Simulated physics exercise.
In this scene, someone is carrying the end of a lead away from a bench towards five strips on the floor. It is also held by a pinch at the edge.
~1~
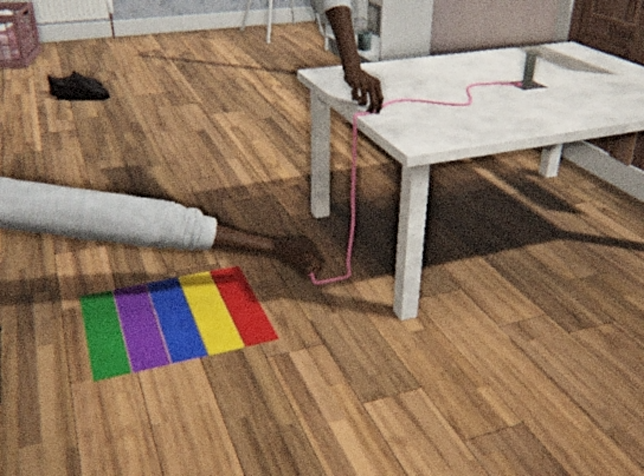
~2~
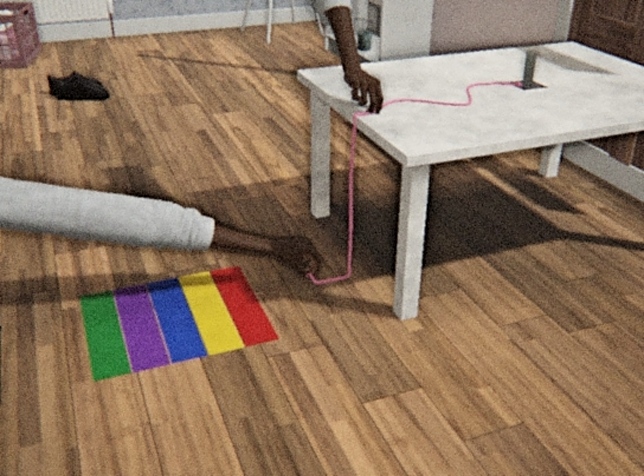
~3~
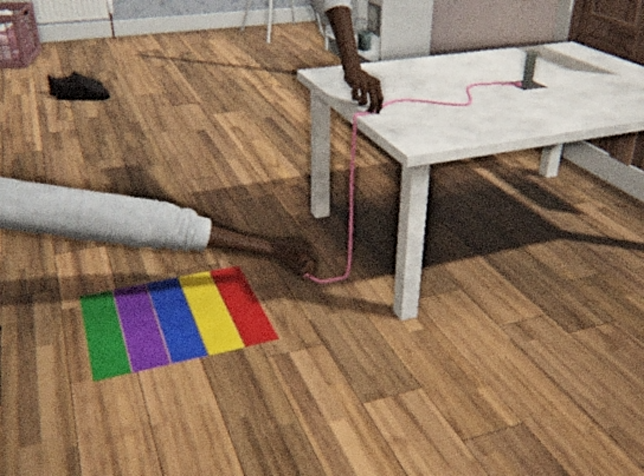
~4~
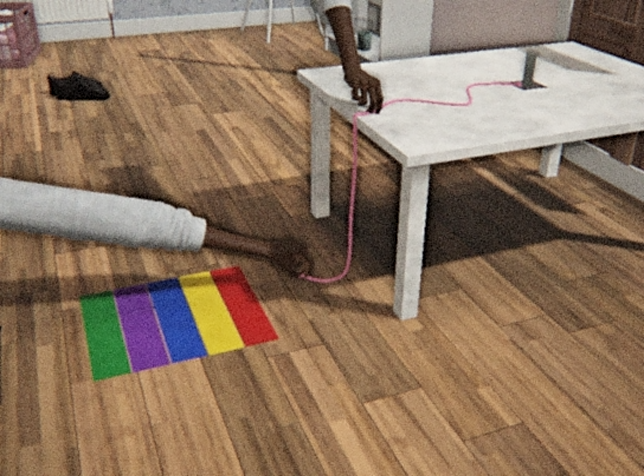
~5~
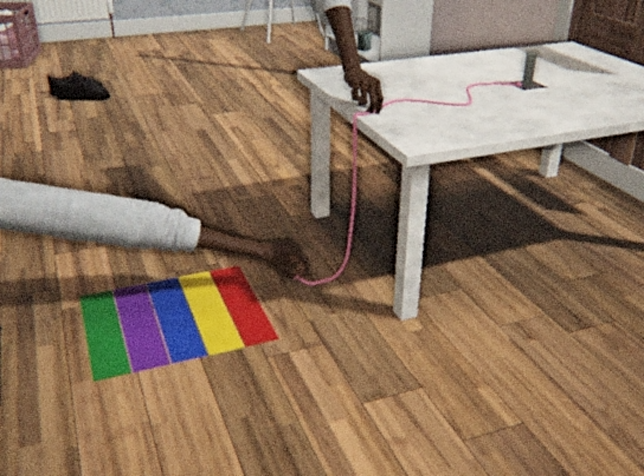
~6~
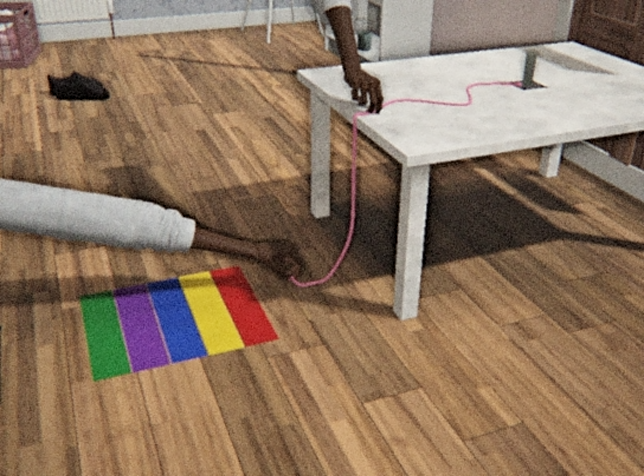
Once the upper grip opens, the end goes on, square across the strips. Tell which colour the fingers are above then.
They are above purple.
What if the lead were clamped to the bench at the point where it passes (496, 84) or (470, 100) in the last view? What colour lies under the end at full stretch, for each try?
Colour per try: Purple / blue.
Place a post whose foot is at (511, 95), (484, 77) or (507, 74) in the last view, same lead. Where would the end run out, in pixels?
The three places are (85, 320), (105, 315) and (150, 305), in that order.
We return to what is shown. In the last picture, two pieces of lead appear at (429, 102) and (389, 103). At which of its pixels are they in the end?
They finish close to (393, 107) and close to (355, 116).
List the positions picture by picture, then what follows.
In the first frame, end (312, 273); red (255, 328); yellow (220, 335); blue (184, 343); purple (147, 352); green (109, 360).
In the second frame, end (310, 274); lead through (490, 84) (470, 102) (404, 101) (355, 121) (351, 193) (350, 259).
In the third frame, end (307, 274).
In the fourth frame, end (302, 275); lead through (490, 84) (470, 102) (404, 101) (355, 121) (353, 192) (349, 260).
In the fifth frame, end (297, 276).
In the sixth frame, end (293, 277); lead through (490, 84) (470, 102) (404, 101) (355, 121) (353, 192) (340, 260).
Soon after, end near (189, 298); over yellow.
After that, end near (156, 305); over blue.
At the stop, end near (135, 309); over purple. Over purple.
